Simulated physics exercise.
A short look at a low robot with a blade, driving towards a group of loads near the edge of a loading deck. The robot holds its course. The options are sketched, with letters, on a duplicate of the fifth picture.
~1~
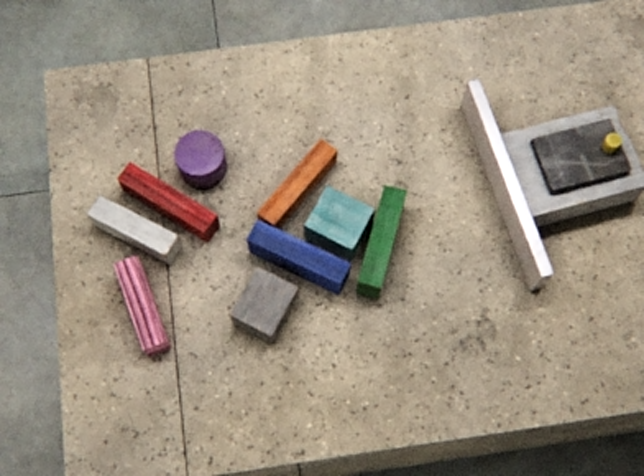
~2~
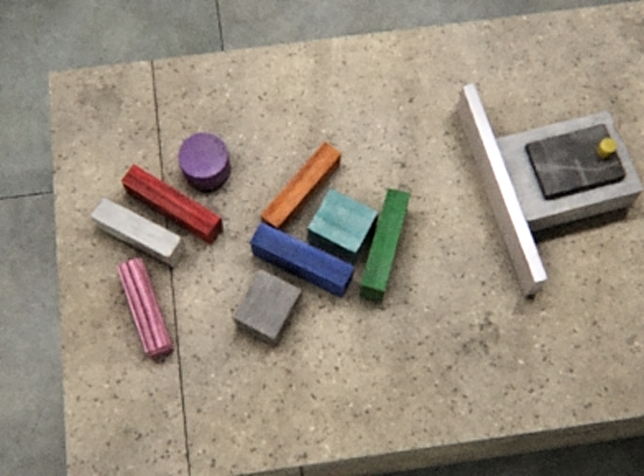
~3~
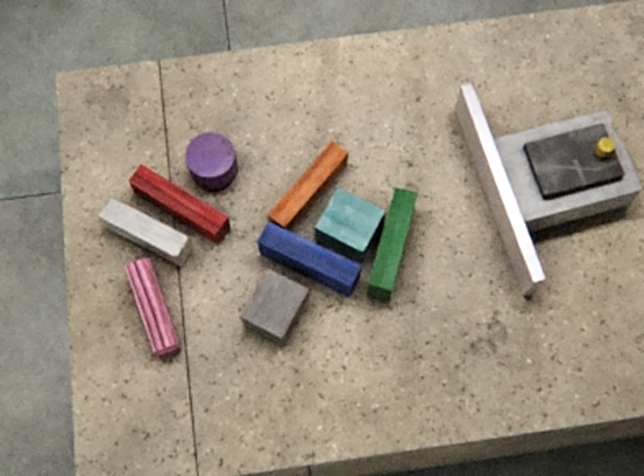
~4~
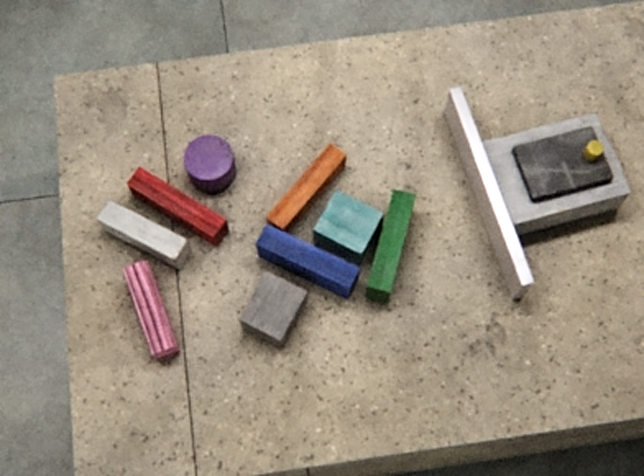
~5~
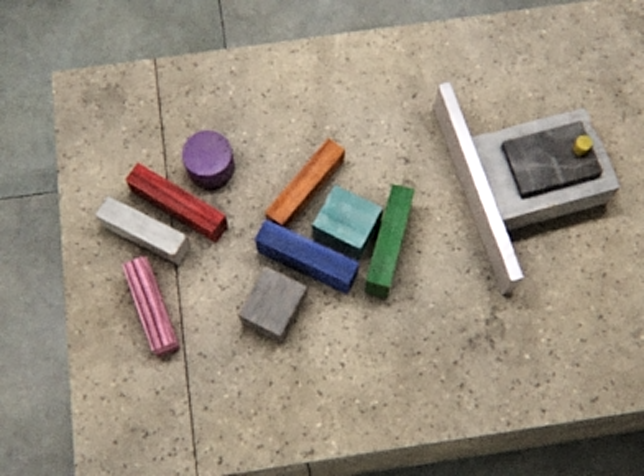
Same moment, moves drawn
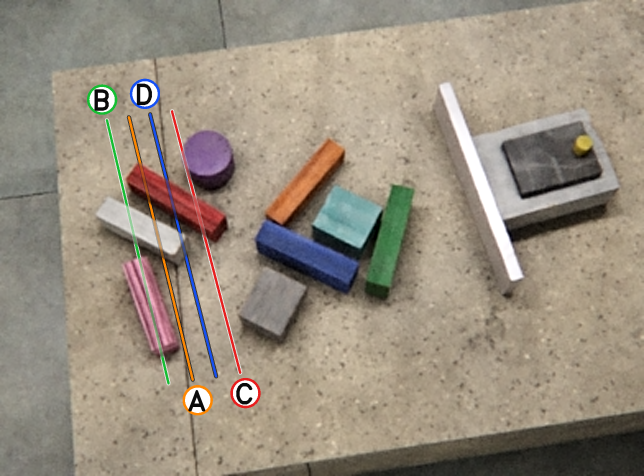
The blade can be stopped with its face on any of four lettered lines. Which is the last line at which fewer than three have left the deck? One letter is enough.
It can go as far as B.
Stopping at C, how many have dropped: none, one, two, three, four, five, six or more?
By then, none.
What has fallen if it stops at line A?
The white bar goes over.
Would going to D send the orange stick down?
By then, no.
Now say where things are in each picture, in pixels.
The first picture shows white bar (135, 230); purple canister (201, 160); turquoise crate (339, 223).
The second picture shows robot (569, 162); grey crate (268, 309).
The third picture shows robot (568, 161); red stick (180, 204).
The fourth picture shows robot (556, 164); orange stick (307, 191).
The fifth picture shows robot (545, 160); white bar (143, 231); purple canister (209, 160); turquoise crate (347, 223).
On the copy, A at (159, 242); B at (136, 245); C at (204, 236); D at (181, 239).
On B. First, robot (423, 177); grey crate (270, 309); orange stick (291, 186).
Then, robot (299, 194); white bar (96, 238); pink stick (131, 321).
Finally, robot (201, 208); white bar over the edge; red stick over the edge; two fallen.
By contrast, A is within the limit but short; C is within the limit but short; D is within the limit but short.
